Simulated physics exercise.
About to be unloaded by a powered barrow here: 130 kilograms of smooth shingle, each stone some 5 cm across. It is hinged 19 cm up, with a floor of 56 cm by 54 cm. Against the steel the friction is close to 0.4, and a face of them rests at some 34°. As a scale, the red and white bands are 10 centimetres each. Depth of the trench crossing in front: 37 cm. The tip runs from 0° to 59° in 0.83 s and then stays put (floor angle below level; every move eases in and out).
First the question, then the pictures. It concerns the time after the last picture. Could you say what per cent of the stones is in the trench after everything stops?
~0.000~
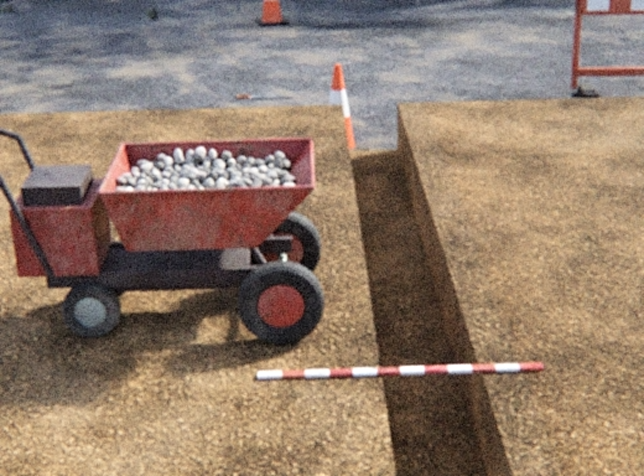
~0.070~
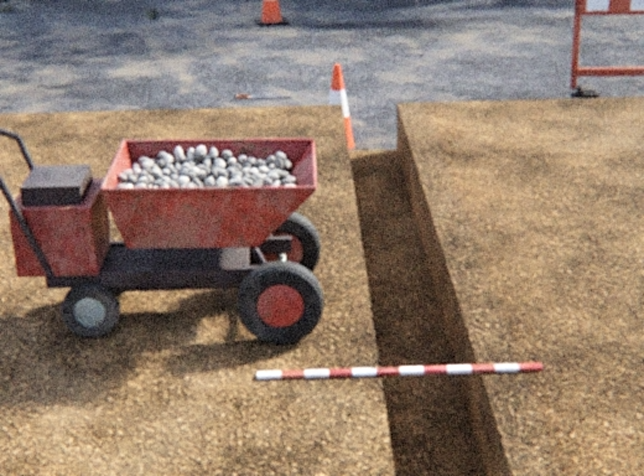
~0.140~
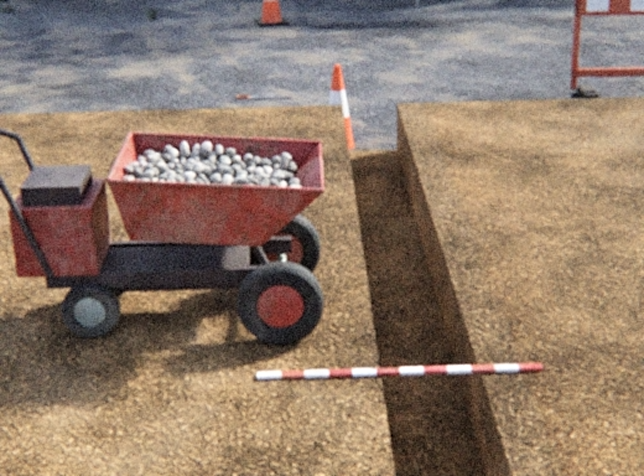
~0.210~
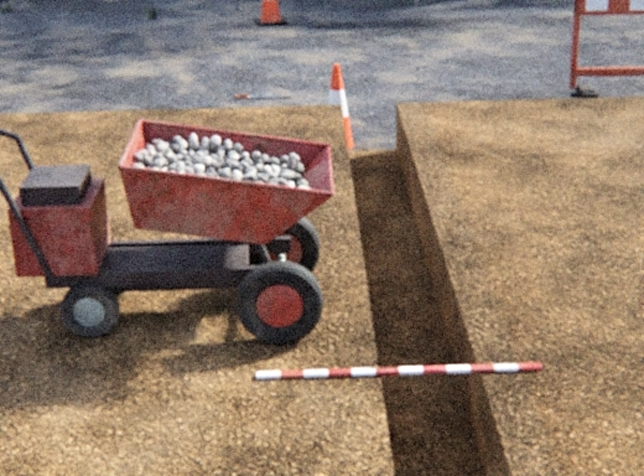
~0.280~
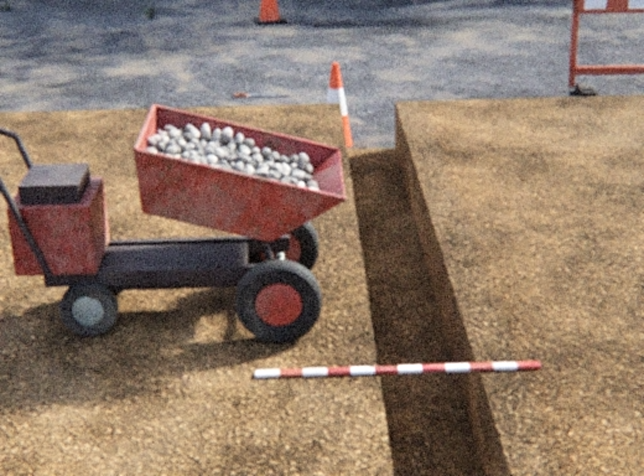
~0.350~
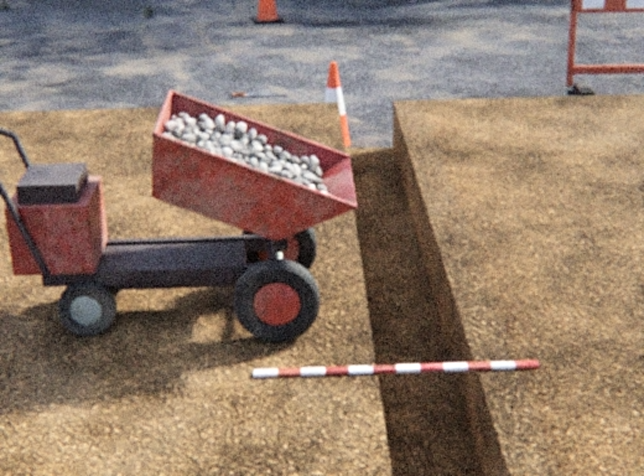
I would put it at 62 per cent.
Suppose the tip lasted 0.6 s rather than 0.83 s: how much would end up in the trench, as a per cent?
That would give about 50 percent.
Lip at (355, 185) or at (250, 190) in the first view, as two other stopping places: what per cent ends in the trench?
Around 30% for the first place and 95% for the second.
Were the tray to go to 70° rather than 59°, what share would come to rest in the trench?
The trench would hold about 50% of it.
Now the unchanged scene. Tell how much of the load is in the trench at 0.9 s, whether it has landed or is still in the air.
Roughly 15% by that time.
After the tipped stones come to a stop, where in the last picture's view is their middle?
In the last view, about (442, 353).
After 0.6 s the floor is at 50°; 100 % in the tray; the foremost stones are at (368, 216).
After 0.9 s the floor is at 59°; 83 % in the tray, 16 % in the trench; the foremost stones are at (458, 277).
After 1.3 s the floor is at 59°; 36 % in the tray, 29 % in the trench, 35 % past the trench; the foremost stones are at (583, 304).
After 3.2 s the floor is at 59°; 0 % in the tray, 62 % in the trench, 38 % past the trench; the foremost stones are past the picture's edge.
